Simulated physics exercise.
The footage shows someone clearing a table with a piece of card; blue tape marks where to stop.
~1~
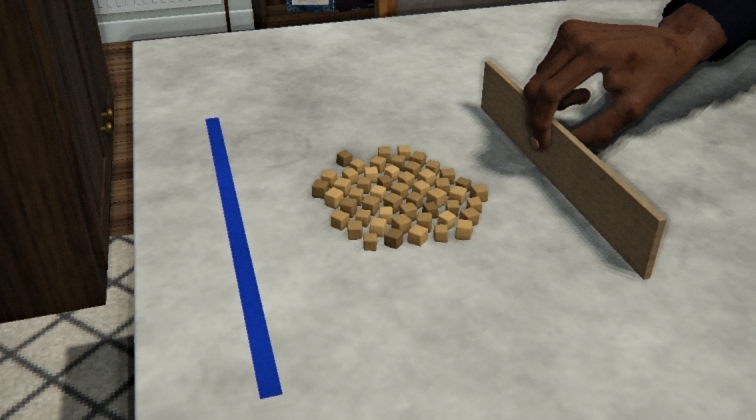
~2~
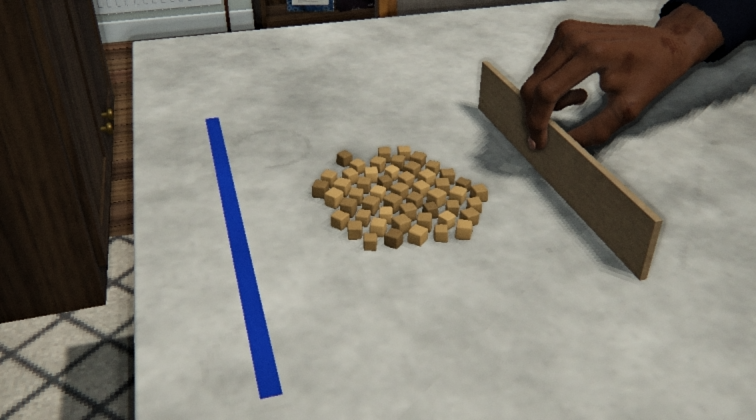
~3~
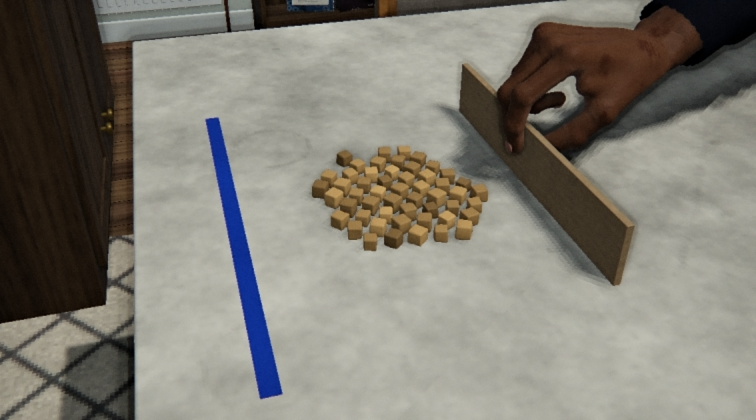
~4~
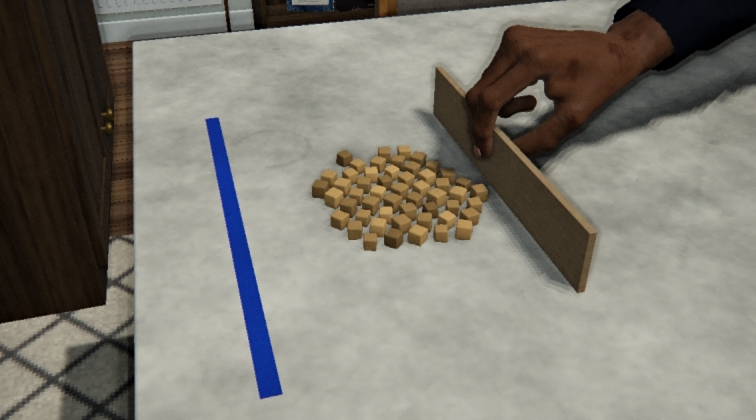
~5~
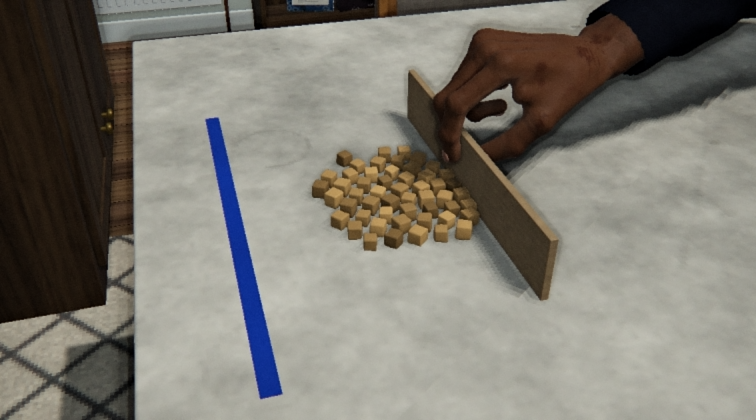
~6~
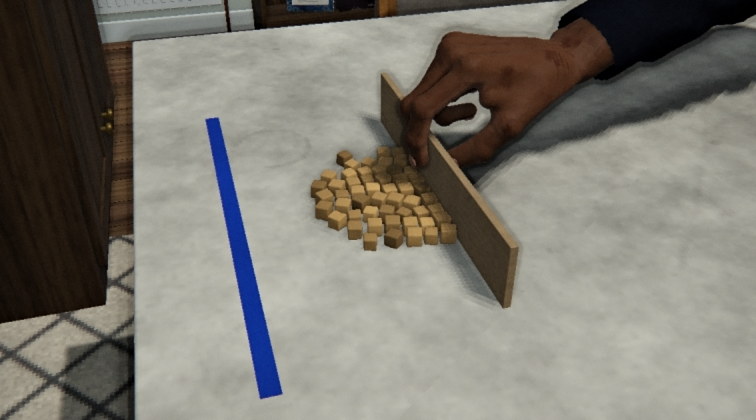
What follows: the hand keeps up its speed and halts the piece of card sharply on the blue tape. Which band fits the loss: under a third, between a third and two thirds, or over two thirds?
Well, below a third of the heap gets shoved off the end.
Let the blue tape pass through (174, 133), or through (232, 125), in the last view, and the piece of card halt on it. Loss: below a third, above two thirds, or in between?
For the first place it's the middle third, and for the second it's under a third.
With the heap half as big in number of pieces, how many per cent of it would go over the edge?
0 per cent, roughly.
Soon, piece of card still moving, near (324, 157); heap all on the table, its front near (238, 230).
A while on, piece of card stopped at the blue tape; heap all on the table, its front near (135, 226).
Finally, piece of card stopped at the blue tape; heap all on the table, its front near (134, 226).
